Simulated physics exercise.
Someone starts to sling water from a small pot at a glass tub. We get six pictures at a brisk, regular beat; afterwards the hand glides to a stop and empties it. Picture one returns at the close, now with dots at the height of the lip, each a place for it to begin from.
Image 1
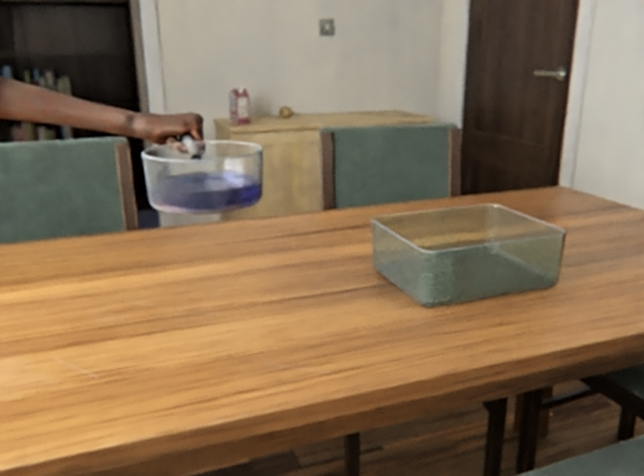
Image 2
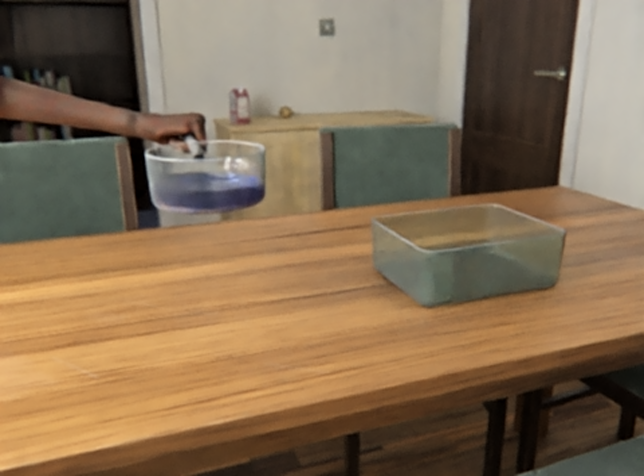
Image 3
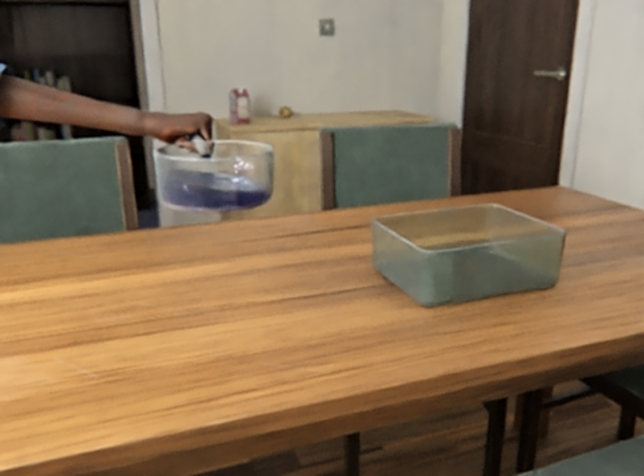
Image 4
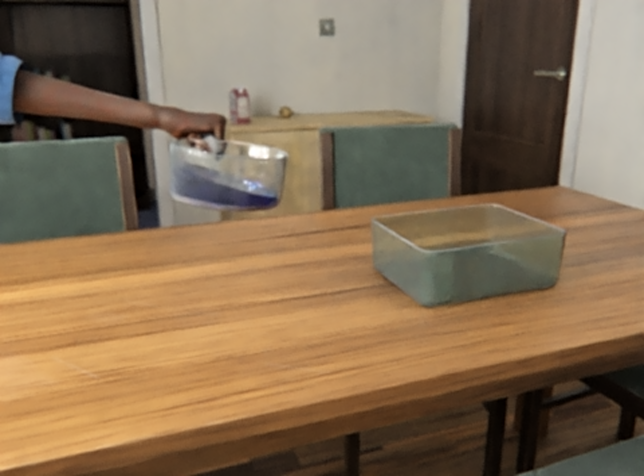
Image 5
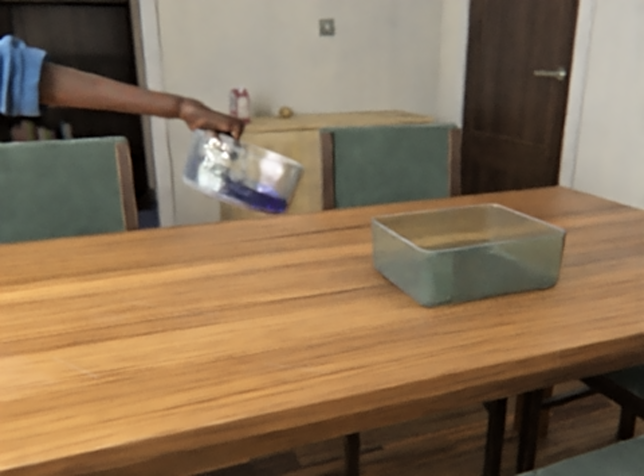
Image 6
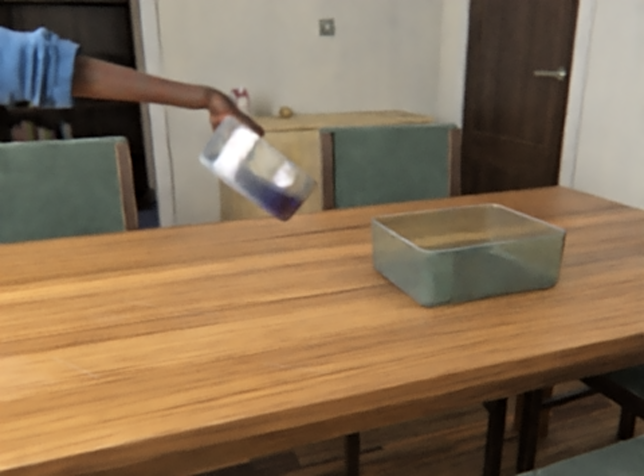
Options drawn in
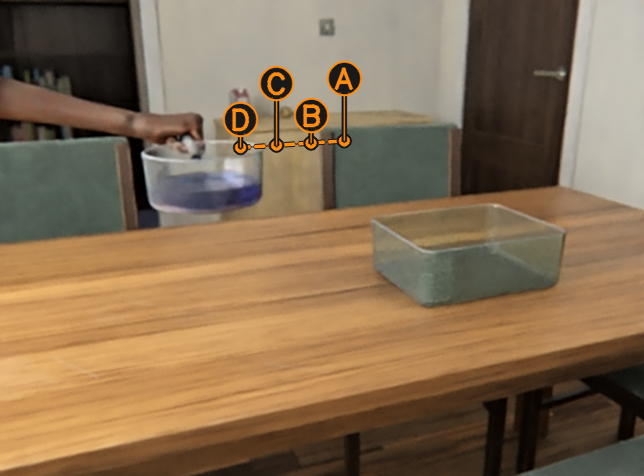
Hand holding a clear container of bluish-purple liquid above a wooden table, moving right and tilting it toward a glass tub.
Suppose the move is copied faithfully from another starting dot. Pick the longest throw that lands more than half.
The answer is place B.
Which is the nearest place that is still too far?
C.
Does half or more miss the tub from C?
Yes, it does.
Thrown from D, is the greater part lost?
Yes, it does.
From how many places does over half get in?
Two of them.
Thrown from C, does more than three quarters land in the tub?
No, less.
On the marked copy, A at (344, 140); B at (311, 143); C at (276, 145); D at (240, 147).
For place A, about 84 % lands in the tub, 4 % falls short and 12 % goes beside or beyond.
For place B, about 66 % lands in the tub, 26 % falls short and 9 % goes beside or beyond.
For place C, about 24 % lands in the tub, 73 % falls short and 3 % goes beside or beyond.
For place D, about 0 % lands in the tub, 98 % falls short.
